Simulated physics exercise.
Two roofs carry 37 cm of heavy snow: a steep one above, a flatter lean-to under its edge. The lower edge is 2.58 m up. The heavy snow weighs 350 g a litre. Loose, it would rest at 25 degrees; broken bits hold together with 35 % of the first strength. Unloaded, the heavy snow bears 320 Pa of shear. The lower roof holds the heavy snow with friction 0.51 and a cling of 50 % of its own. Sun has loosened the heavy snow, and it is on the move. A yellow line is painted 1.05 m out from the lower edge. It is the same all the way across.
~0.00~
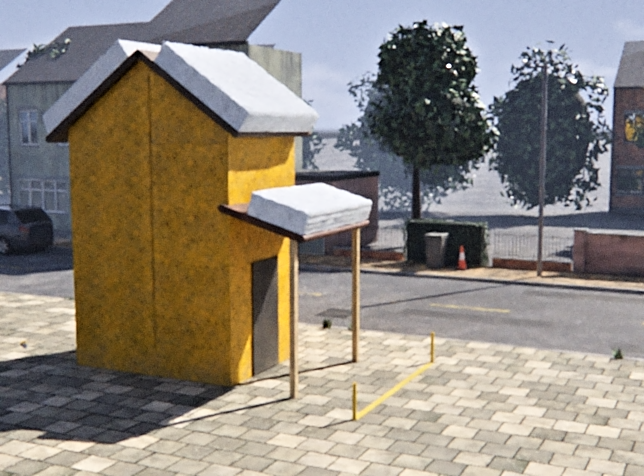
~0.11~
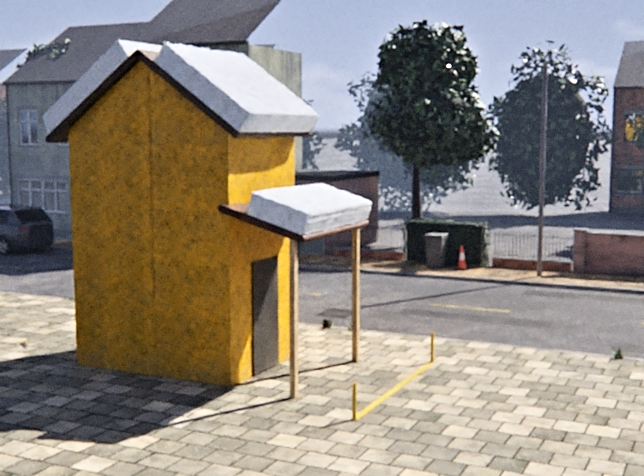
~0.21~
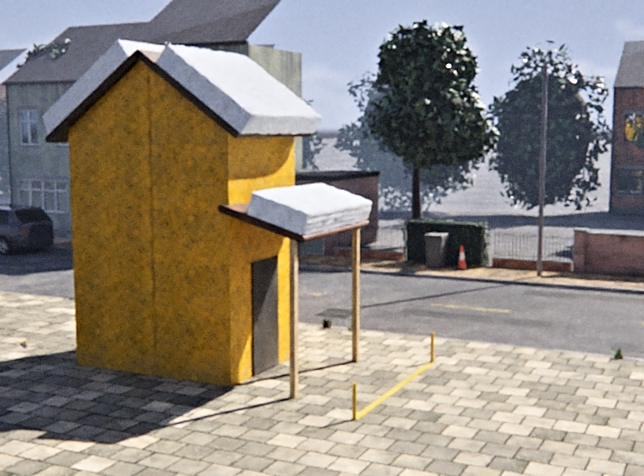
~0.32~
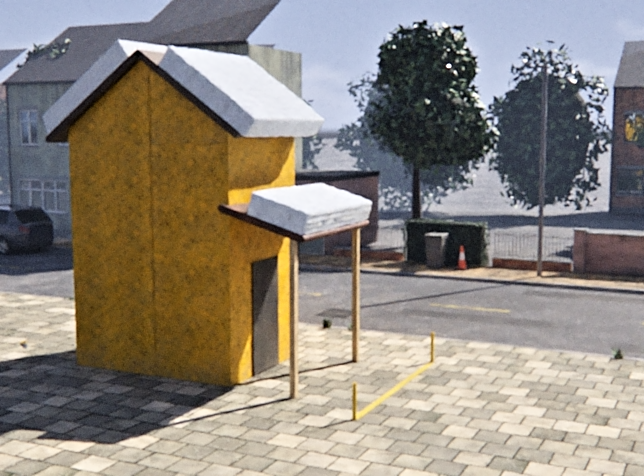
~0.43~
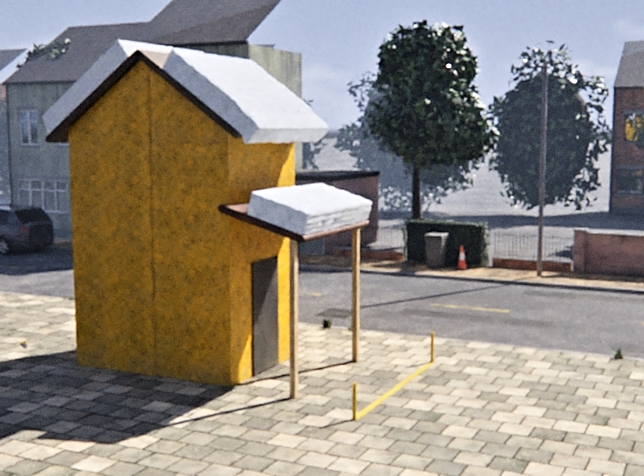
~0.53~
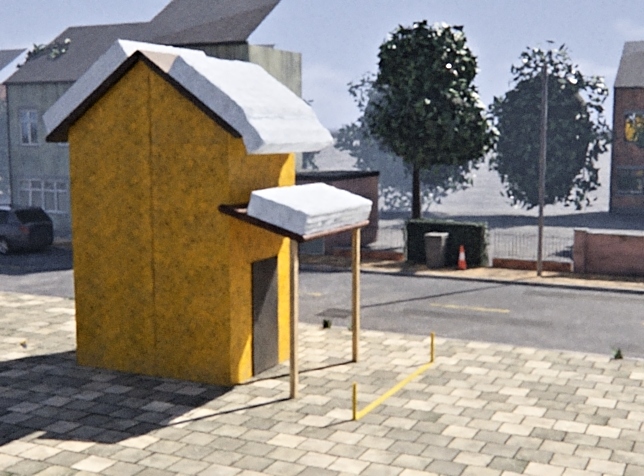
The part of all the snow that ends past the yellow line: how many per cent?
The part of all the snow that ends past the yellow line is near 55 %.
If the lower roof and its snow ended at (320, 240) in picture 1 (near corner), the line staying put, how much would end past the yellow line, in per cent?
It would be near 55 %.
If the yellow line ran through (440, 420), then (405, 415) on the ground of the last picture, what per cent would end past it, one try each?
In turn about 30 %, 40 %.
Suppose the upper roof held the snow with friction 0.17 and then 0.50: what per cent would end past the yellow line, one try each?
In that order: 60 %, 50 %.
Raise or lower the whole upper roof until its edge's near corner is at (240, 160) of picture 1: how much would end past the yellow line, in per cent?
In that case some 50 per cent.
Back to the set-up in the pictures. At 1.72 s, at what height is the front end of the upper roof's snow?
Roughly 1.0 m.
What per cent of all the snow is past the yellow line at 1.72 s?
About 20 %.
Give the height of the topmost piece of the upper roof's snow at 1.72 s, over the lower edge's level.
Some 0.6 m.
By 1.08 s, none is below the lower edge and 0 % is past the line.
By 1.72 s, 47 % is below the lower edge and 19 % is past the line.
By 2.36 s, 72 % is below the lower edge and 54 % is past the line.
By 3.00 s, 72 % is below the lower edge and 55 % is past the line.
By 3.20 s, at the end, 72 % is below the lower edge and 55 % is past the line.
